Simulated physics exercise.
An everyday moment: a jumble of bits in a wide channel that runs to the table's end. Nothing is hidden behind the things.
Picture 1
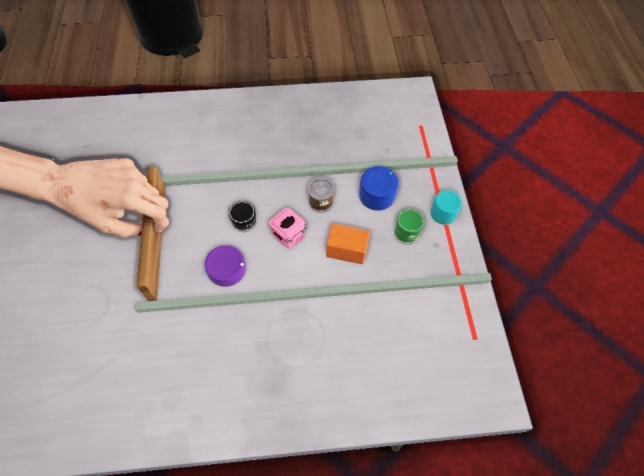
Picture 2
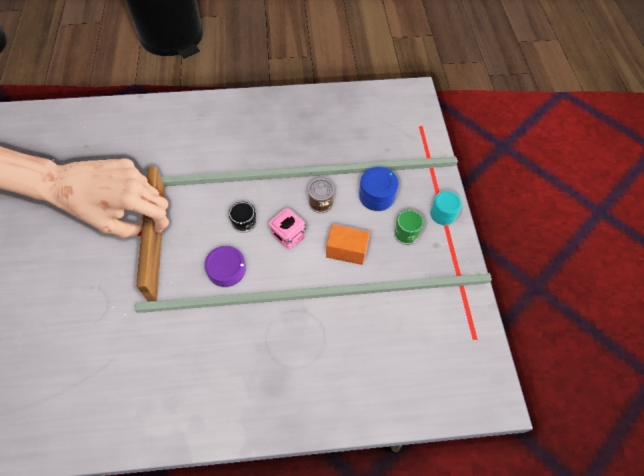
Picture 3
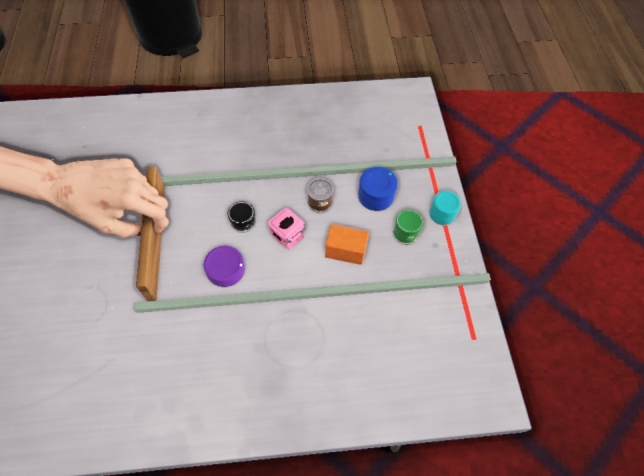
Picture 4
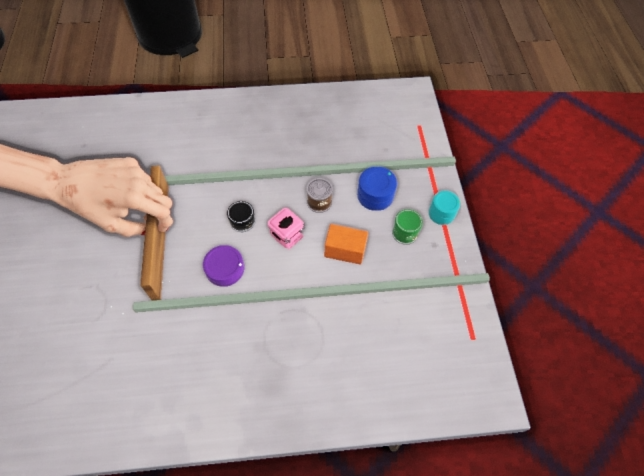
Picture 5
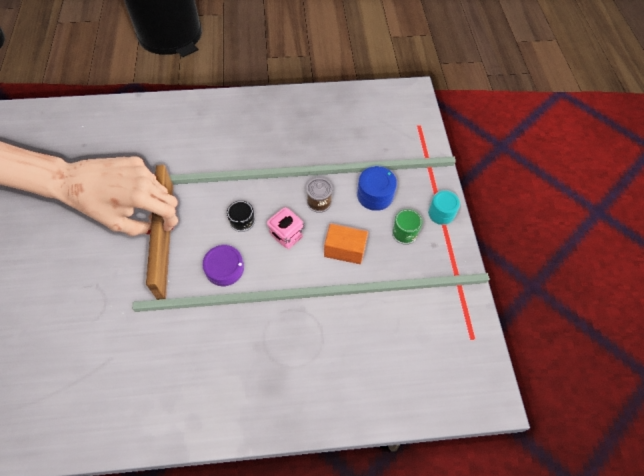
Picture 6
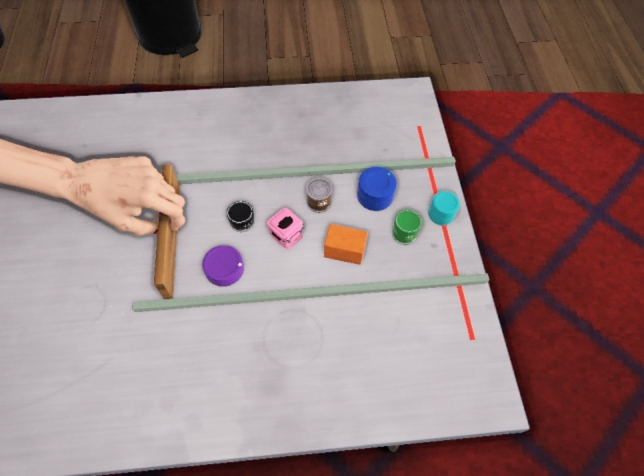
On a grey tabletop, a hand holding a wooden bar slides it slightly right between green rails, towards unmoving colourful small objects.
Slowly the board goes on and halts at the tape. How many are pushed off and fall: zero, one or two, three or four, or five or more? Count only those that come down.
The number that fall off is three or four.
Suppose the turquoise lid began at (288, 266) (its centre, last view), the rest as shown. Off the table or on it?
The turquoise lid goes over.
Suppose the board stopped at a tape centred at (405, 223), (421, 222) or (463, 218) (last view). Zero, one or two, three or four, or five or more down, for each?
In that order: One to two; one to two; at least five.
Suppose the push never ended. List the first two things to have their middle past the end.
They are the turquoise lid, the green pot.
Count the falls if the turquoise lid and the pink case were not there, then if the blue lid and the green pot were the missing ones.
2 in the first case, 2 in the second.
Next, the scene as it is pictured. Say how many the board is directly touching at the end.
The number is 4.
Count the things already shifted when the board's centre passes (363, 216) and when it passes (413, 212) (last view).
The counts are 8 and 8.
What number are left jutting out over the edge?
Overhanging: 1.
Soon after, none off yet; turquoise lid at rest near (444, 208); green pot at rest near (407, 227); blue lid at rest near (376, 189).
After that, none off yet; turquoise lid at rest near (444, 208); green pot moving near (411, 225); blue lid at rest near (376, 189).
And then, none off yet; turquoise lid displaced about its own width near (471, 193); green pot displaced well along near (452, 205); blue lid displaced about its own width near (431, 184).
In the end, the number that fall off is three or four; gone, orange block, blue lid, green pot and turquoise lid.
